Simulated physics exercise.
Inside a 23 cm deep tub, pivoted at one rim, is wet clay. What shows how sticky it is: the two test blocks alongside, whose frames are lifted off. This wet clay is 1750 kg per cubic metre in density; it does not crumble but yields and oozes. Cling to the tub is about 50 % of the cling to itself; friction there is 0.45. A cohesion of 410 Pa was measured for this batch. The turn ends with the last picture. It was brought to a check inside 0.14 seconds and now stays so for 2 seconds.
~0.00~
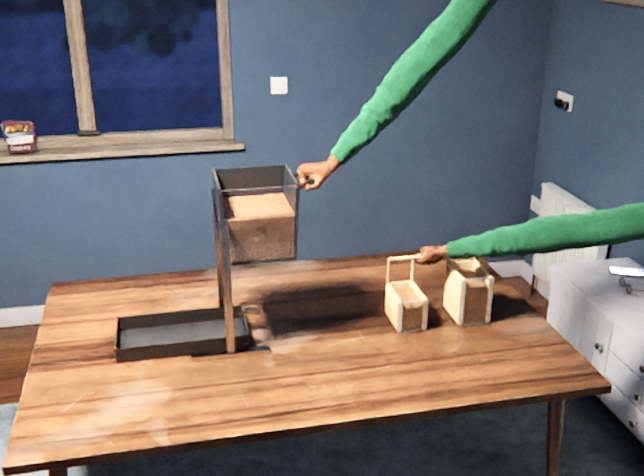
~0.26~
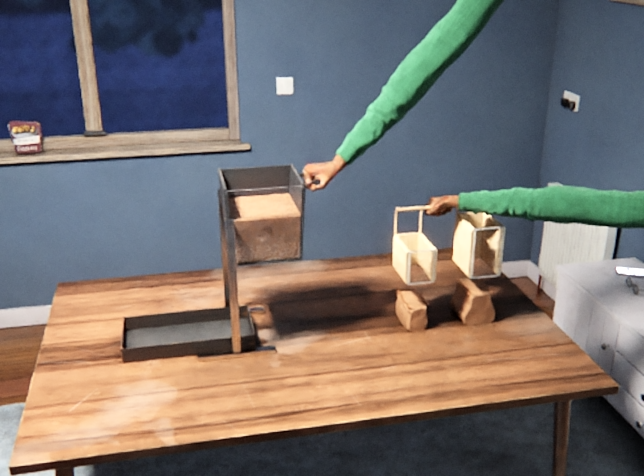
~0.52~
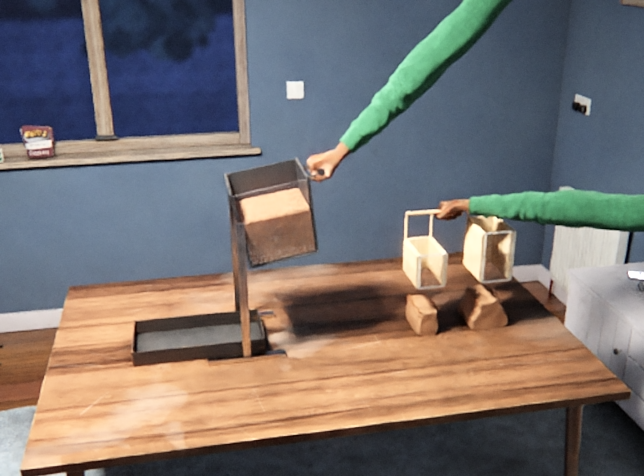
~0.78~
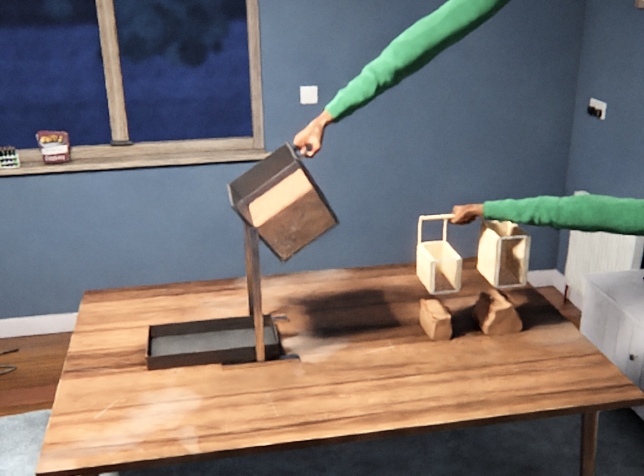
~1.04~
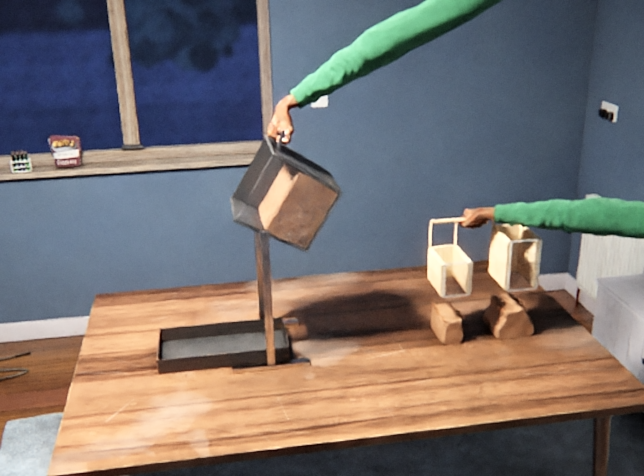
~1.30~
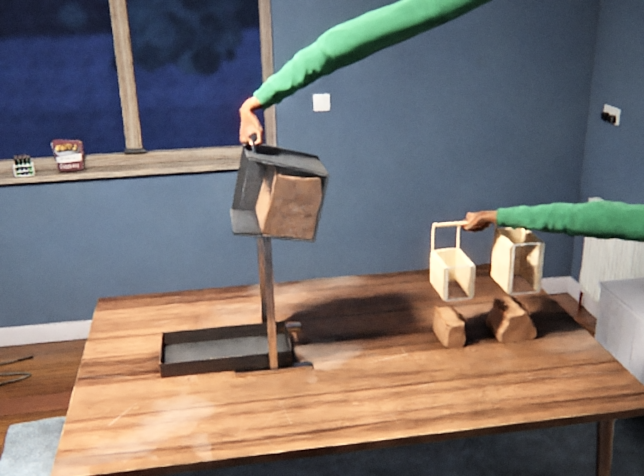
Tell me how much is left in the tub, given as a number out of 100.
It should be close to 100 out of 100.
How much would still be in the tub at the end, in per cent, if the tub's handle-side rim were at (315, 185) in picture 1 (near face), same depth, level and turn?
About 90 per cent.
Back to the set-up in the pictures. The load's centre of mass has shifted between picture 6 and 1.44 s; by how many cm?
Roughly 2 cm.
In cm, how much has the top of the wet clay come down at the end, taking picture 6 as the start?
About 3 cm.
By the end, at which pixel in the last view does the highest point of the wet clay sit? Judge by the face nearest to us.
(302, 185).
After 1.44 s, the tub is at 77 degrees and holds 100 %.
After 1.61 s, the tub is at 77 degrees and holds 100 %.
After 1.78 s, the tub is at 77 degrees and holds 100 %.
After 1.95 s, the tub is at 77 degrees and holds 100 %.
After 3.30 s, at the end, the tub is at 77 degrees and holds 100 %.
